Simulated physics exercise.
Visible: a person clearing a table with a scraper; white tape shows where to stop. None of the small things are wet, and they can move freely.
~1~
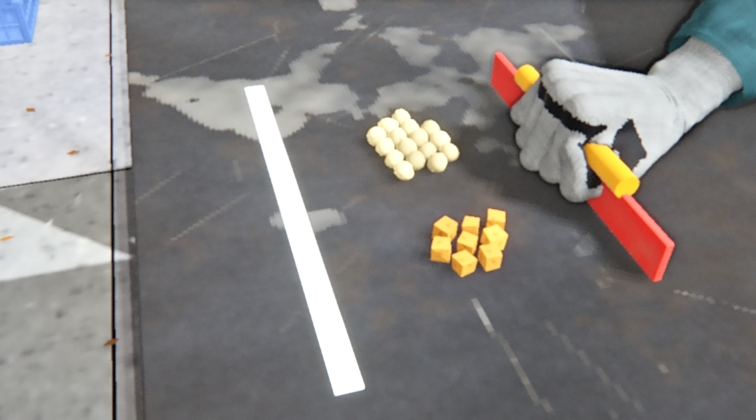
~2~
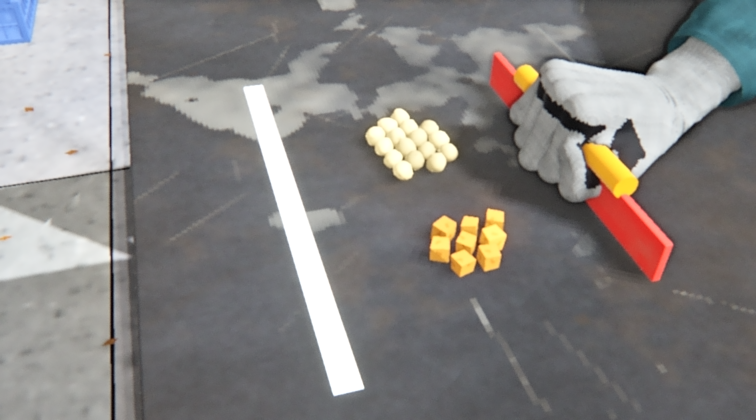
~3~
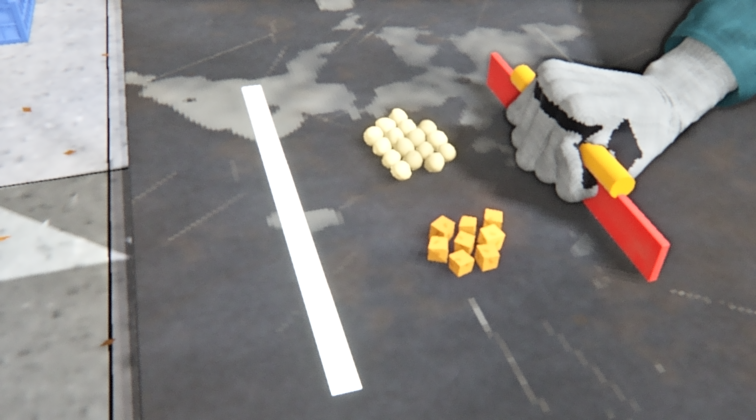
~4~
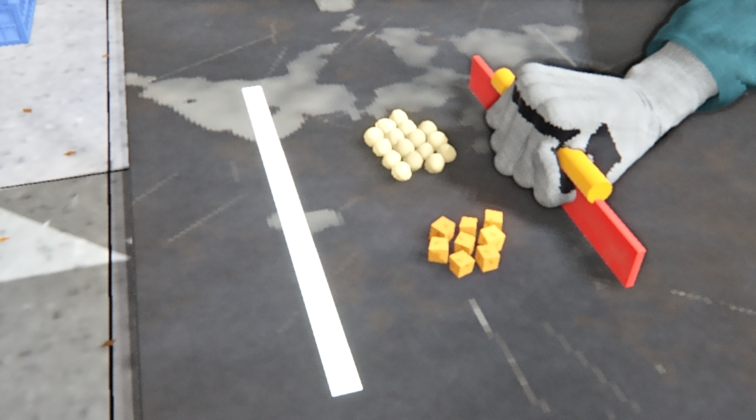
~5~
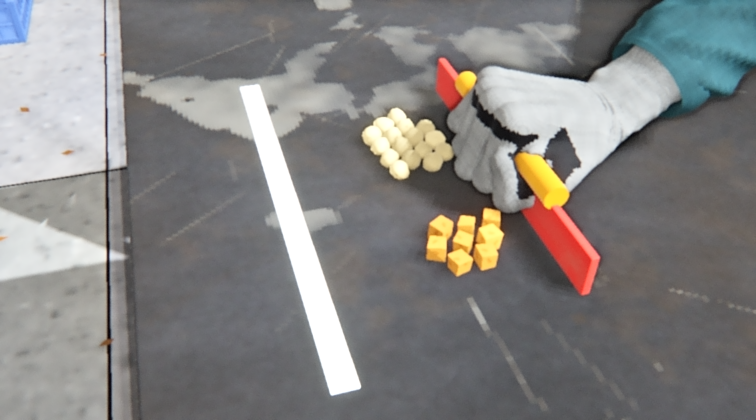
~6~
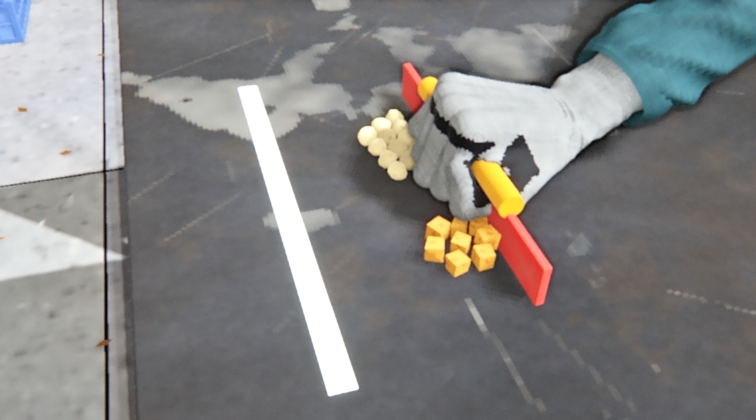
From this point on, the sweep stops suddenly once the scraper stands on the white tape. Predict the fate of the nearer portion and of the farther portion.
Result: The nearer portion is left whole. The farther portion is left whole.
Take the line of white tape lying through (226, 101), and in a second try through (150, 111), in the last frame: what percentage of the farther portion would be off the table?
Lab note - share off: About 0% and about 100%.
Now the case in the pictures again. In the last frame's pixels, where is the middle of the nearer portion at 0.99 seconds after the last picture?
It will be centred somewhere around (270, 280).
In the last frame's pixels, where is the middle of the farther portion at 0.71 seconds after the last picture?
I'd mark it somewhere close to (241, 168).
Then, 0.35 s later than the last frame, scraper still moving, near (364, 163); nearer portion all on the table, its front near (348, 272); farther portion all on the table, its front near (299, 150).
Then, 0.71 s later than the last frame, scraper stopped at the white tape; nearer portion all on the table, its front near (239, 293); farther portion all on the table, its front near (203, 164).
Then, 0.99 s later than the last frame, scraper stopped at the white tape; nearer portion all on the table, its front near (239, 293); farther portion all on the table, its front near (181, 167).
When it is over, scraper stopped at the white tape; nearer portion all on the table, its front near (239, 293); farther portion all on the table, its front near (181, 167).
